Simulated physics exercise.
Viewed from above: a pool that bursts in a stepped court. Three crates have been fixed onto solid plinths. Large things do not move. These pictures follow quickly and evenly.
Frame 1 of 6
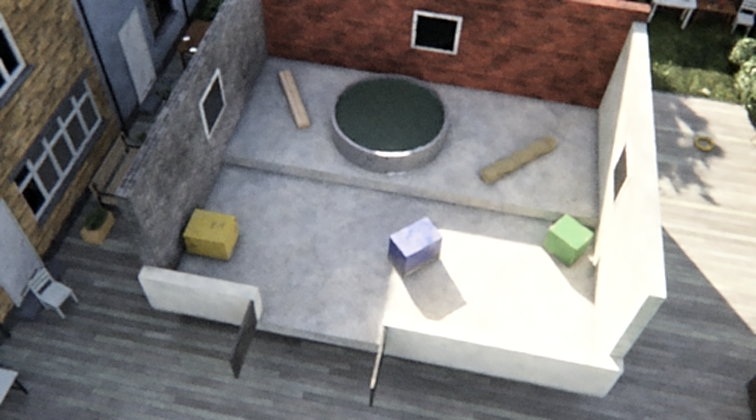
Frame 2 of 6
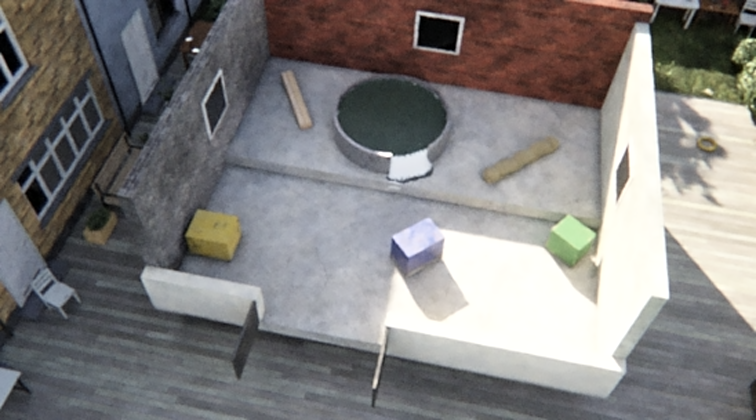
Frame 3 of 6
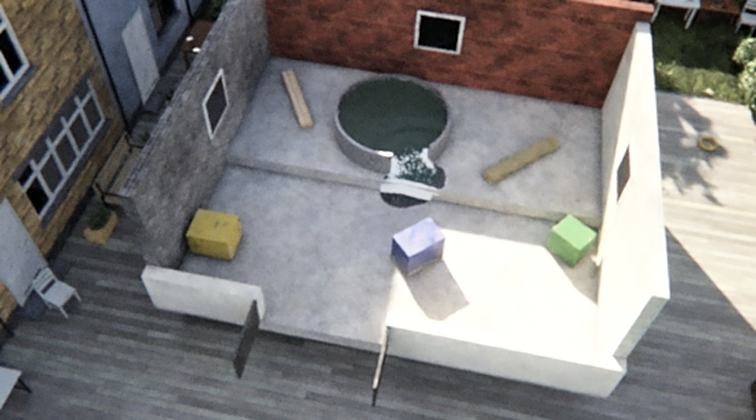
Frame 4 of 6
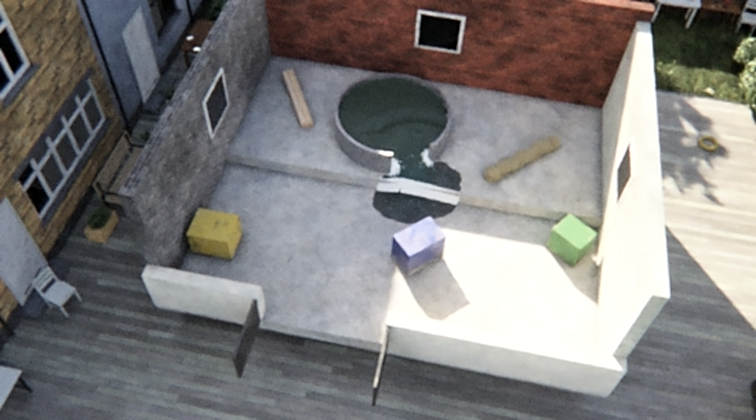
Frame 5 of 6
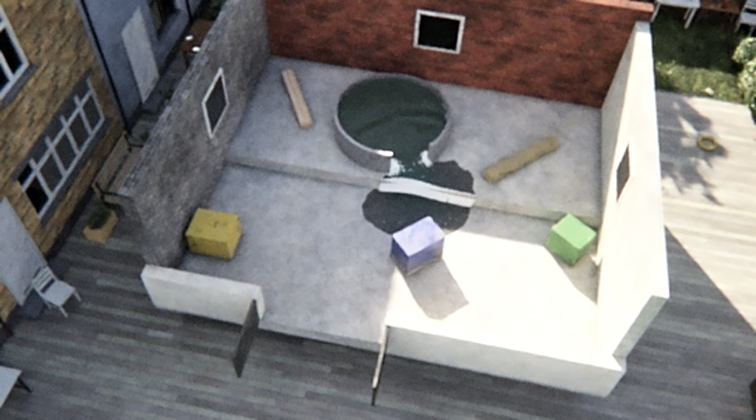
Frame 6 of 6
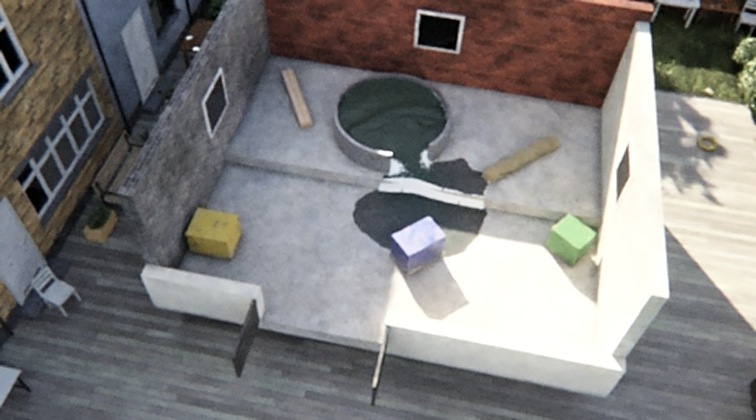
The footage shows a round pool in a walled, stepped court, still at first, before dark water pours through a gap in its front side, runs over the step and spreads across the lower floor around the blue box.
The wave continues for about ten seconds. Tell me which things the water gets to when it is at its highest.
In the end the blue crate gets touched by the water. The green crate gets touched by the water. The yellow crate gets touched by the water.
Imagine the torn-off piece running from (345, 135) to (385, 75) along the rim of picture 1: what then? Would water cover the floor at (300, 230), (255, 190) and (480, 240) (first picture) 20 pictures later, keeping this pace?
In that order: Covered, awash, not flooded.
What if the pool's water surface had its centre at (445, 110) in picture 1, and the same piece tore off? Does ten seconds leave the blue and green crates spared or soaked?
As I see it, blue crate gets reached, and green crate gets reached.
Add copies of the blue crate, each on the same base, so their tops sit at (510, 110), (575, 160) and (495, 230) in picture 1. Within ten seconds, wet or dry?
Taking them in order, the first is untouched, the second is untouched and the third is flooded.
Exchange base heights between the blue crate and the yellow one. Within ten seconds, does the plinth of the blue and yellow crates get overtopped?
Result - blue crate: Hit; yellow crate: Untouched.
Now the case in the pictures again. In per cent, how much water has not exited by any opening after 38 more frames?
Some 92 per cent.
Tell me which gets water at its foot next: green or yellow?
It's the green crate here.
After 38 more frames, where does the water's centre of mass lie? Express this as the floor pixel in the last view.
My reading is close to (425, 211).
A moment on, water covers 15 % of the floor; the blue crate water round its plinth, the green crate not reached, the yellow crate not reached.
Next, water covers 30 % of the floor; the blue crate water round its plinth, the green crate water round its plinth, the yellow crate not reached.
Then, water covers 40 % of the floor; the blue crate water round its plinth, the green crate water round its plinth, the yellow crate water round its plinth.
Later, water covers 45 % of the floor; the blue crate water round its plinth, the green crate water round its plinth, the yellow crate water round its plinth.
In the end, water covers 50 % of the floor; the blue crate was topped, the green crate was topped, the yellow crate was topped.
